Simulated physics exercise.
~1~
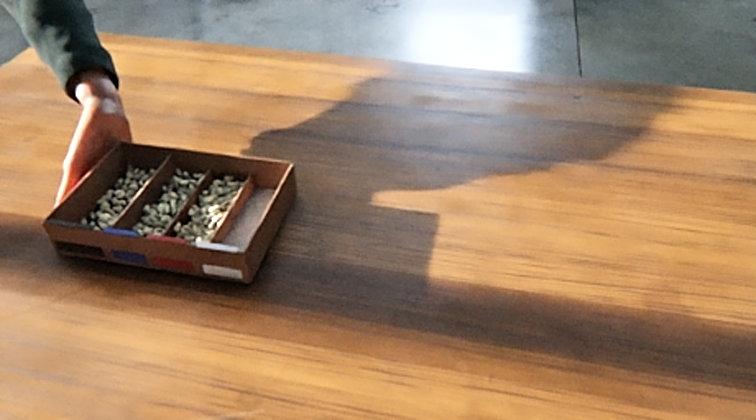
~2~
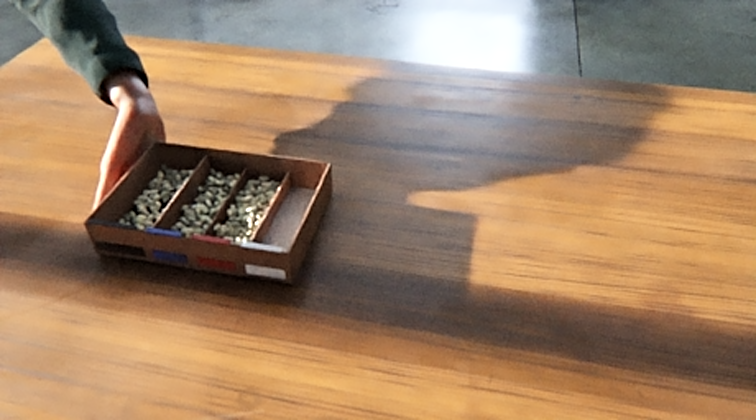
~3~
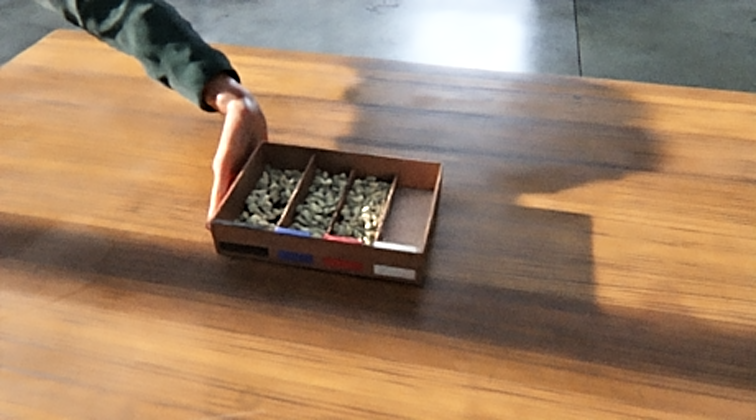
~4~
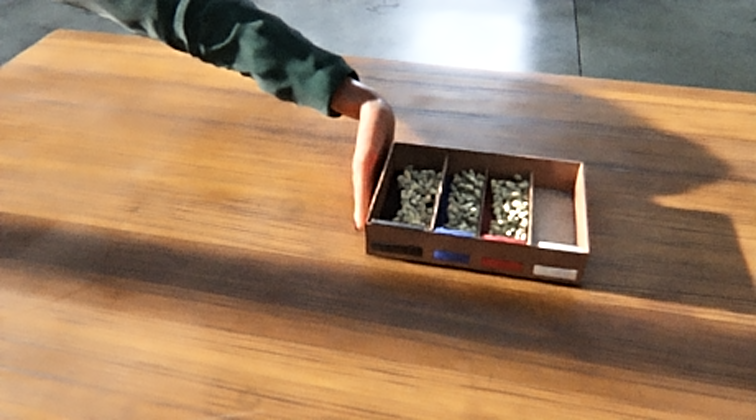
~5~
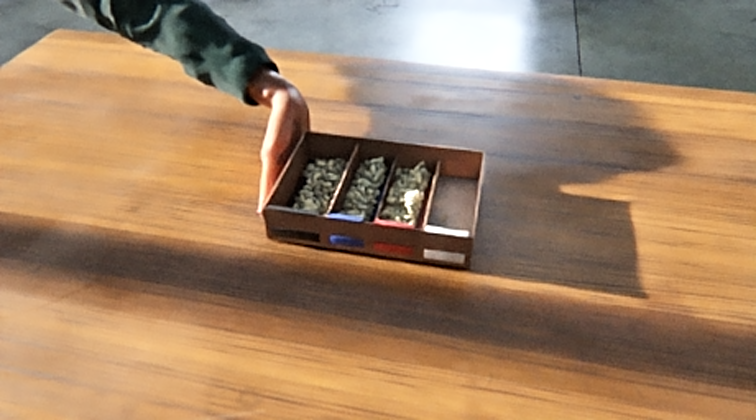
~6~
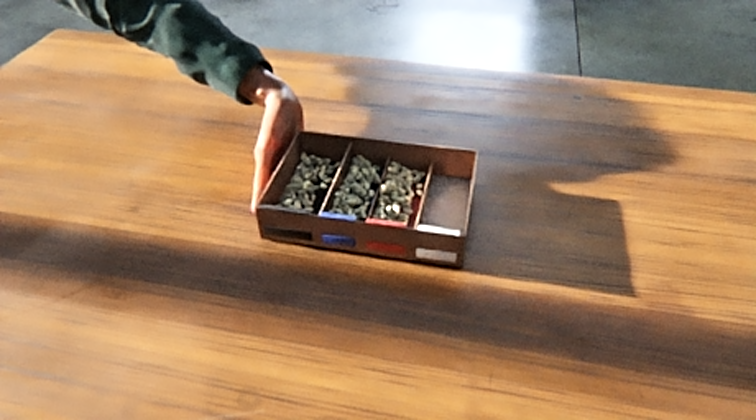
A hand slid a shallow divided tray of small pale beans to the right across a wooden table, then drew it partway back to the left, and at the end the beans still sat in their three compartments, with the rightmost one empty.
